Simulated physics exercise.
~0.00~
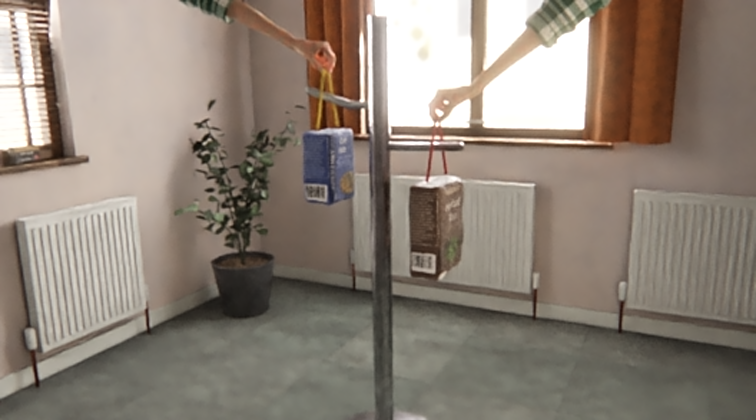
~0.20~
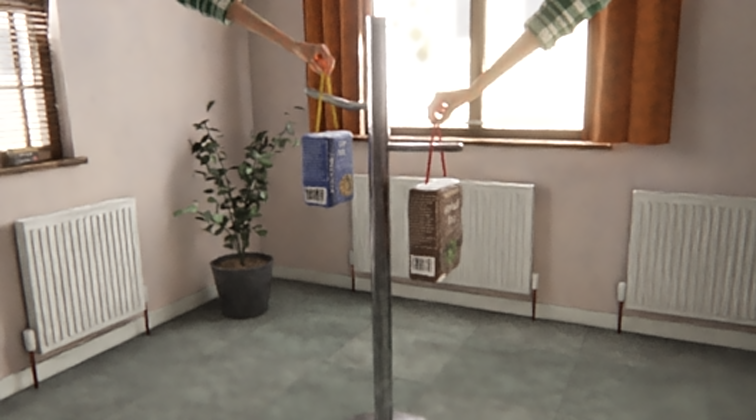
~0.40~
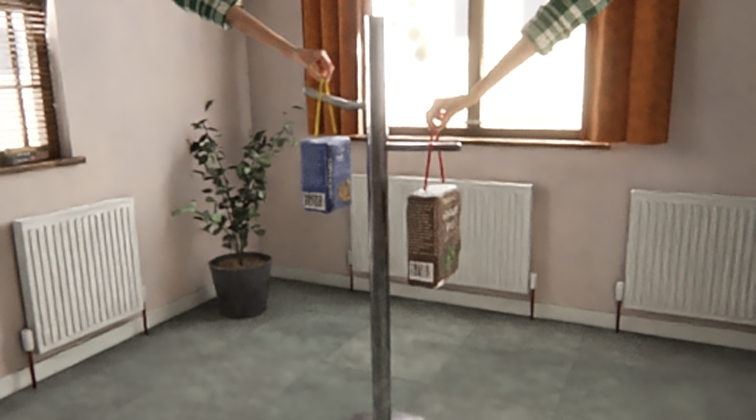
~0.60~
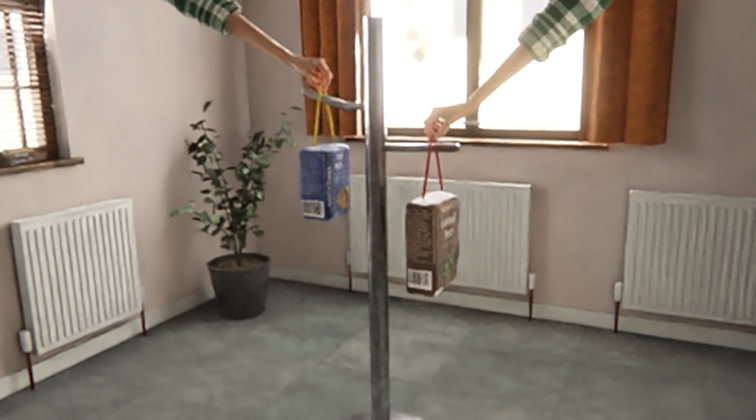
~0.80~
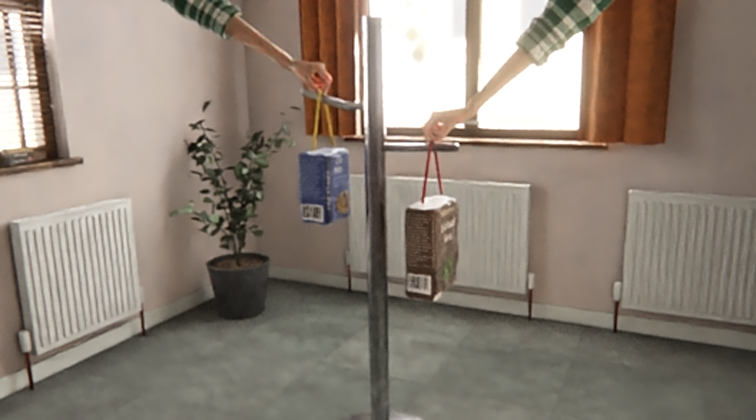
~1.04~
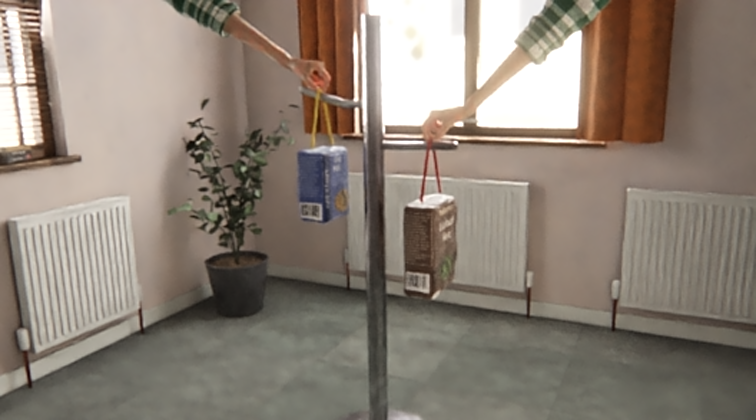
Two hands lower a blue sack and a brown sack by their loops onto the pegs of a coat stand, then pause.
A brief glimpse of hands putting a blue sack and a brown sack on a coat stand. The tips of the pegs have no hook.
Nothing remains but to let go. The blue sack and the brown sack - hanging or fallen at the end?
My prediction: The blue sack stays up; the brown sack stays up.
After 1.38 s, blue sack hanging near (327, 187); brown sack hanging near (431, 246).
After 1.78 s, blue sack hanging near (340, 191); brown sack hanging near (428, 247).
At rest, blue sack hanging near (345, 195); brown sack hanging near (429, 246). The blue sack holds on and the brown sack remains on its peg.
